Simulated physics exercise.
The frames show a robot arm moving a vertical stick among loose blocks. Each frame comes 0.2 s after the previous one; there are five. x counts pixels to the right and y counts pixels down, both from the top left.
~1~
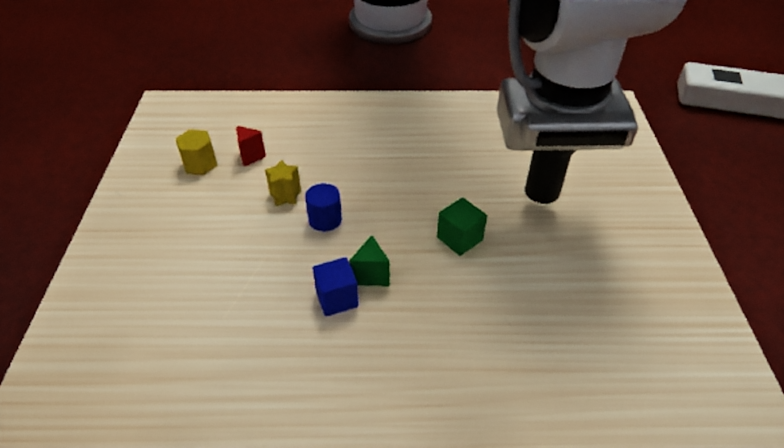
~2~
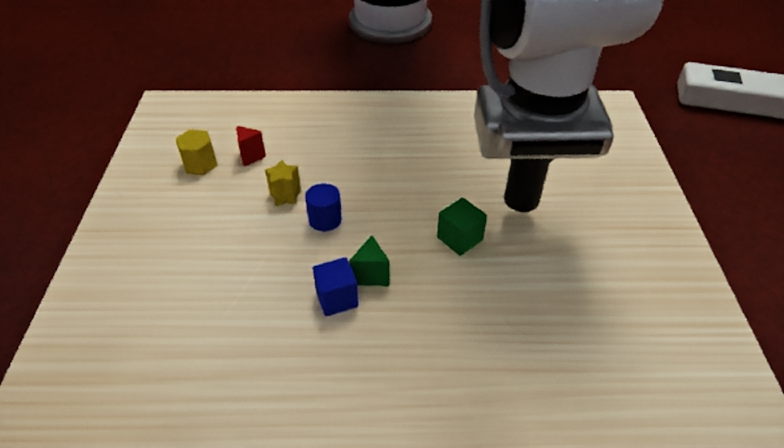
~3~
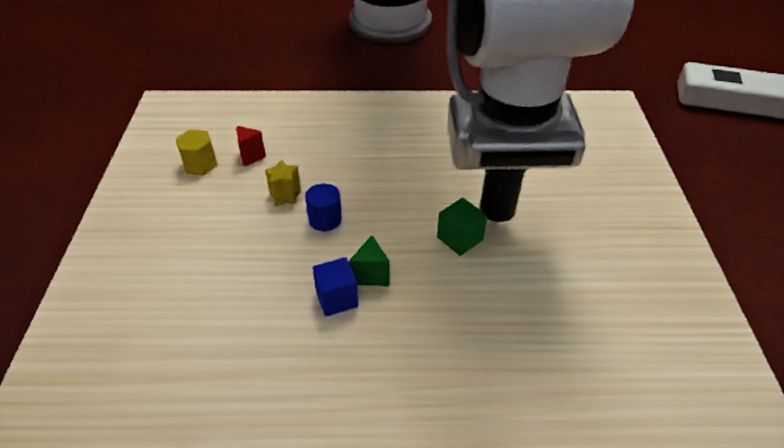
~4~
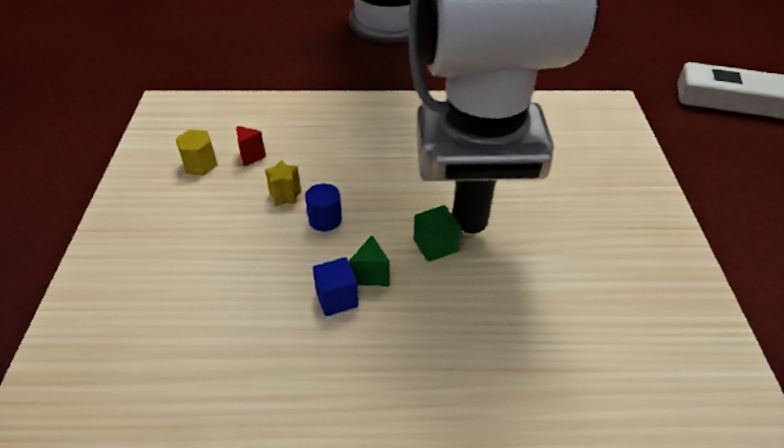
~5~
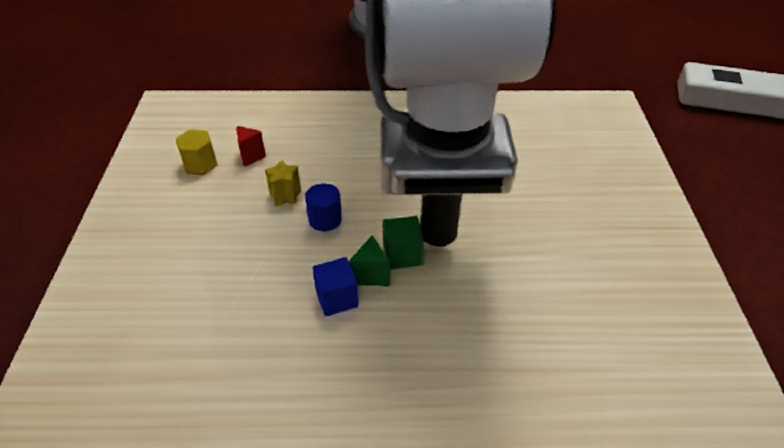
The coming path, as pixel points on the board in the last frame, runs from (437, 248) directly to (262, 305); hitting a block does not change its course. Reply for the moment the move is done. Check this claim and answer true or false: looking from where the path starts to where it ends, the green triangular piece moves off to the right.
Answer: True.
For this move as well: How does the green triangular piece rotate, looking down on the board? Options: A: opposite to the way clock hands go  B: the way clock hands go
B.
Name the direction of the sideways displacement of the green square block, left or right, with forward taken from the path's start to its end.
Measured against the direction from start to end, the green square block shifts toward the right-hand side.
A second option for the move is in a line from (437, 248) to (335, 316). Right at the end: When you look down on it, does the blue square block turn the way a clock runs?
I'd say no.
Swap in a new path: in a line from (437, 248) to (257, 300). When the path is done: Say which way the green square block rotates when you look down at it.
It turns round clockwise.
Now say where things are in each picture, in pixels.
The first frame shows stick tip (542, 192); block tops, blue cylinder (322, 194); blue square block (335, 274); green triangular piece (370, 252); green square block (463, 213).
The second frame shows stick (521, 200); blocks unchanged.
The third frame shows stick (498, 210); blocks unchanged.
The fourth frame shows stick (470, 221); green square block (438, 220).
The fifth frame shows stick (438, 233); blue cylinder (322, 194); blue square block (335, 274); green triangular piece (370, 252); green square block (403, 230).
The first path, step by step. One third of the way, stick (381, 251); blue square block (307, 289), turned 70° anticlockwise; green triangular piece (312, 264); green square block (343, 245).
Two thirds of the way, stick (322, 270); blue square block (304, 293), turned 70° anticlockwise; green triangular piece (277, 271), turned 35° anticlockwise; green square block (288, 247), turned 35° clockwise.
At the end, stick (258, 290); blue cylinder in place; blue square block (296, 302), turned 90° anticlockwise; green triangular piece (222, 284), turned 25° clockwise; green square block (271, 245), turned 75° clockwise.
